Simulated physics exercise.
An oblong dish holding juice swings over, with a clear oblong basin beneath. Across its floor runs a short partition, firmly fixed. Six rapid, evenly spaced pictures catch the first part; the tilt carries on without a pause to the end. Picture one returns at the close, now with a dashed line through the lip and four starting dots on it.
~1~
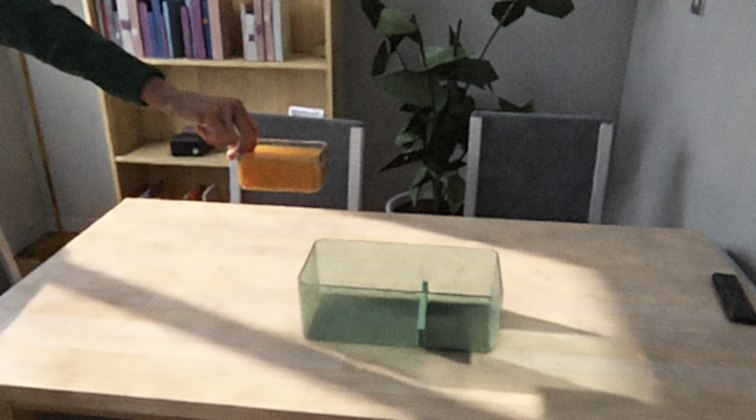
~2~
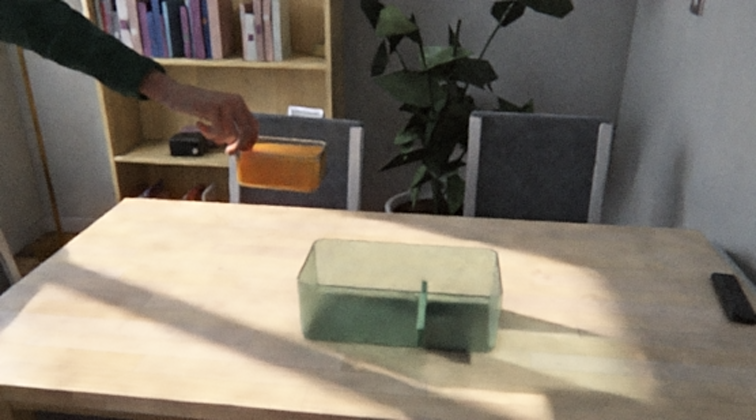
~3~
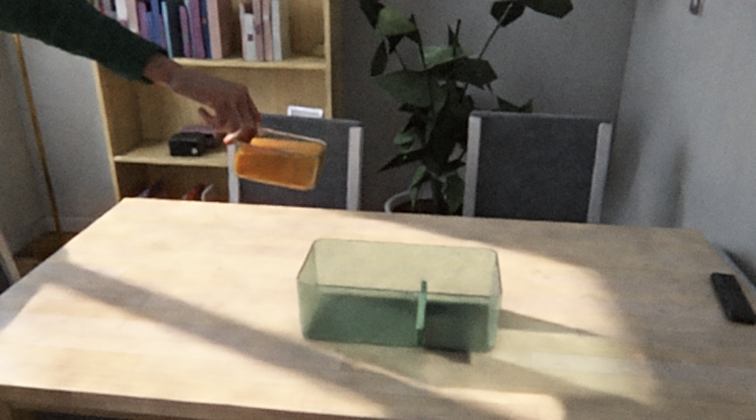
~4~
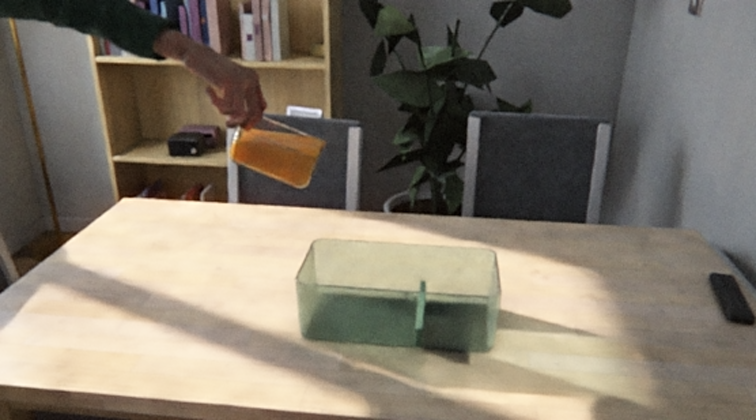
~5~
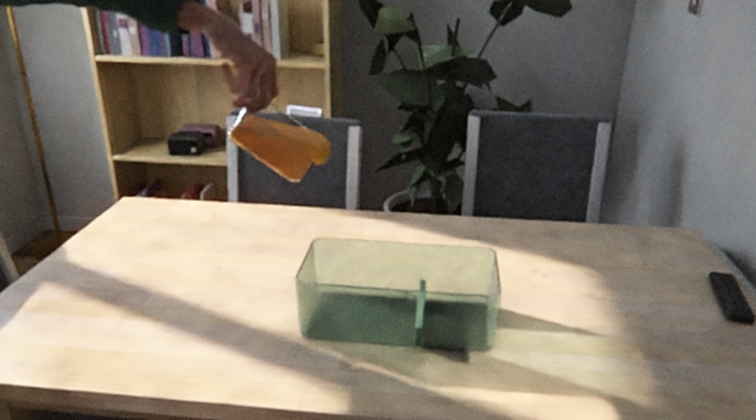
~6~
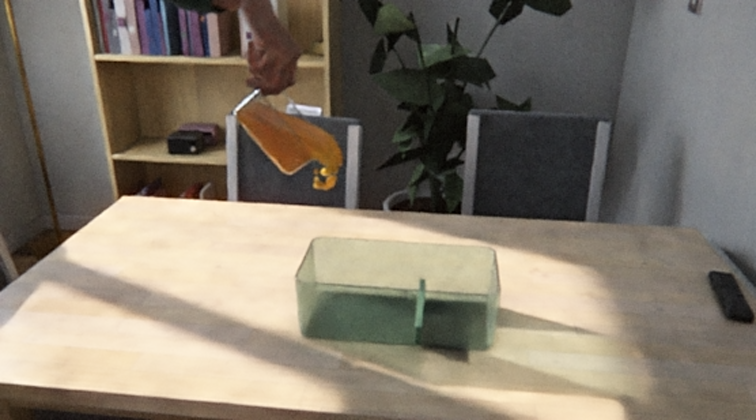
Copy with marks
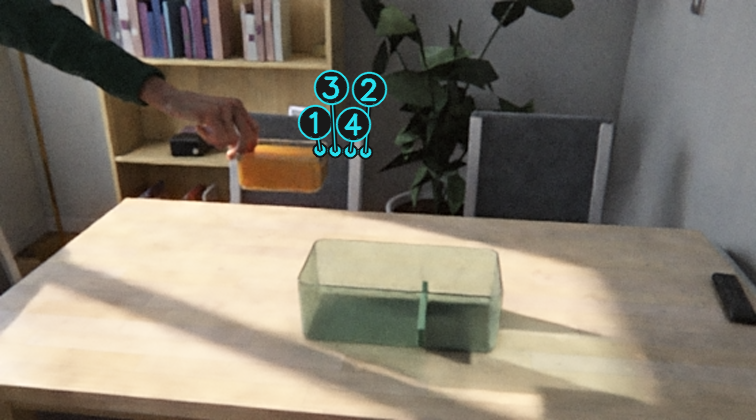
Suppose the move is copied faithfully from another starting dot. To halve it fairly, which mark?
I would pick dot 3.
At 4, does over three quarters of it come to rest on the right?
No.
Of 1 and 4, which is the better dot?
It is 4.
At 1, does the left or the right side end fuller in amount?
More ends on the left.
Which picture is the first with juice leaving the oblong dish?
Picture 4.
On the marked copy, 1 at (319, 150); 2 at (365, 152); 3 at (335, 150); 4 at (350, 151).
If 1 is chosen, about 80 % ends left of the wall and 15 % right of it; 5 % is lost outside.
If 2 is chosen, about 27 % ends left of the wall and 65 % right of it; 8 % is lost outside.
If 3 is chosen, about 49 % ends left of the wall and 45 % right of it; 6 % is lost outside.
If 4 is chosen, about 36 % ends left of the wall and 58 % right of it; 6 % is lost outside.
